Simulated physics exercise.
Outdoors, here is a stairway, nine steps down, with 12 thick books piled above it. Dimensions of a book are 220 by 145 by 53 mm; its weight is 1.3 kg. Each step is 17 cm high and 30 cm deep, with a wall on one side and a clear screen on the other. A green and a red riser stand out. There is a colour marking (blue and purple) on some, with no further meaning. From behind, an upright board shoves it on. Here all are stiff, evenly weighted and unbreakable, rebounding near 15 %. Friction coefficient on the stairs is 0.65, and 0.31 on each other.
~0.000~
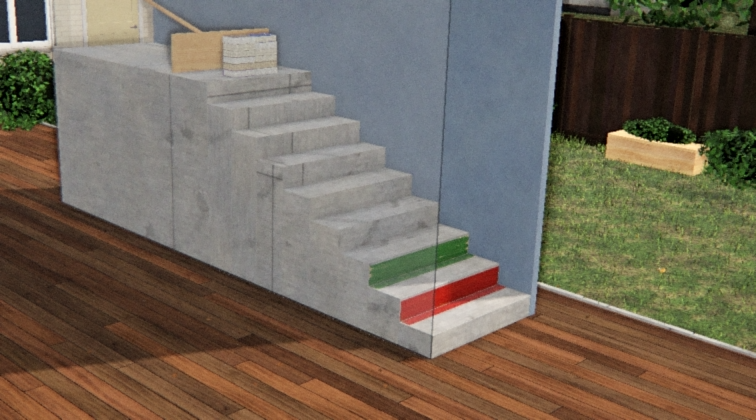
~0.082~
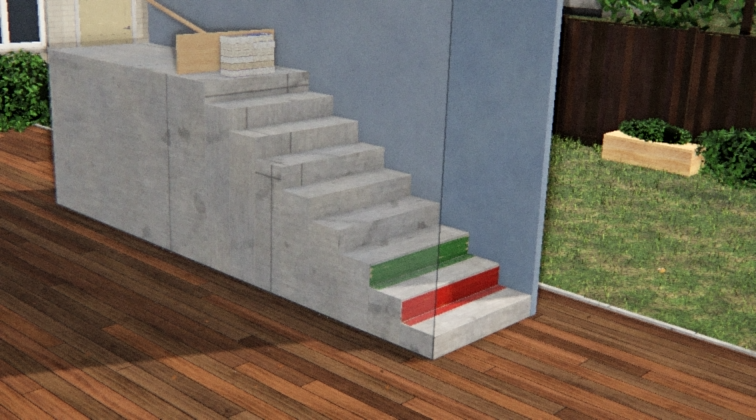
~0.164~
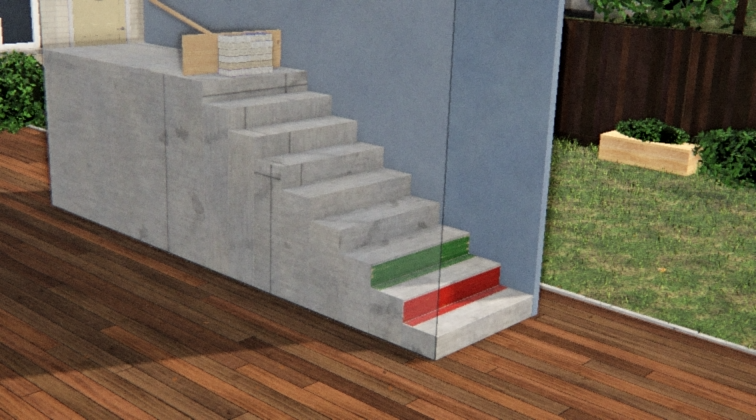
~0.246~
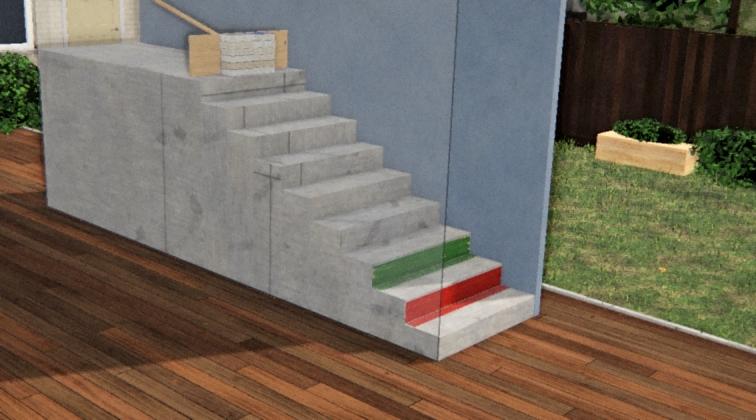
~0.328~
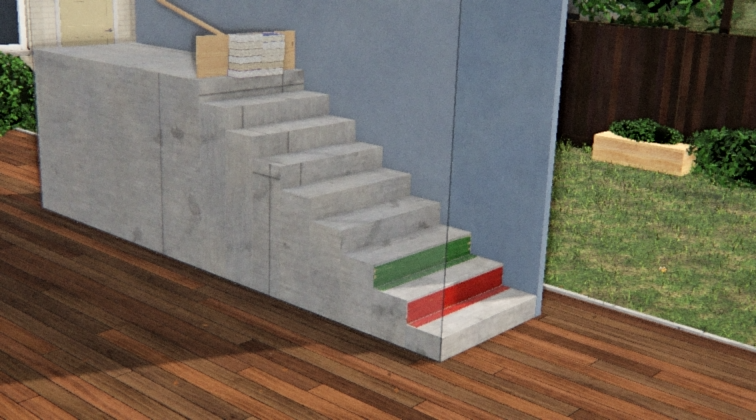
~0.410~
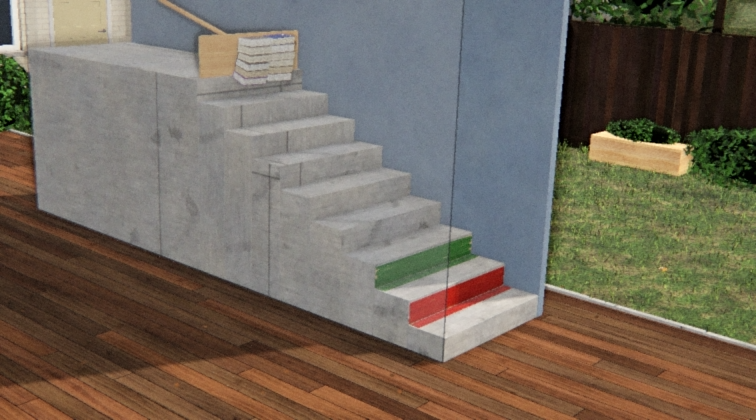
At the start, a pale stack sits beside a wooden board atop concrete stairs with one green and one red riser. The board slides gradually right toward the top step, then the stack shifts right with it, ending slightly skewed and leaning at the edge while the stairs below stay clear.
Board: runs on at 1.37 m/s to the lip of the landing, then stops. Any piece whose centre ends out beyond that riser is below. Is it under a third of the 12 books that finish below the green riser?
Yes.
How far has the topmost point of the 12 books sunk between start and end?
I'd put it at around 36 cm.
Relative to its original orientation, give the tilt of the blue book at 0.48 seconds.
Its tilt comes to about 5° at that moment.
After 0.48 s, none of the 12 books below the green riser, 12 disturbed; purple book leaning 39°, 11 cm lower; blue book leaning 6°, 7 cm lower.
After 0.68 s, none of the 12 books below the green riser, 12 disturbed; blue book on its side; purple book leaning 18°, 15 cm lower.
After 0.94 s, none of the 12 books below the green riser, 12 disturbed; blue book on its side; purple book 17 cm lower.
After 1.40 s, 2 of the 12 books below the green riser; blue book leaning 70°, 1.47 m lower; purple book 17 cm lower.
By the end (2.0 s), 2 of the 12 books below the green riser; blue book upside down; purple book 17 cm lower. That is 17 per cent. As the last picture would show them, middles, blue book near (671, 336), purple book near (254, 96).
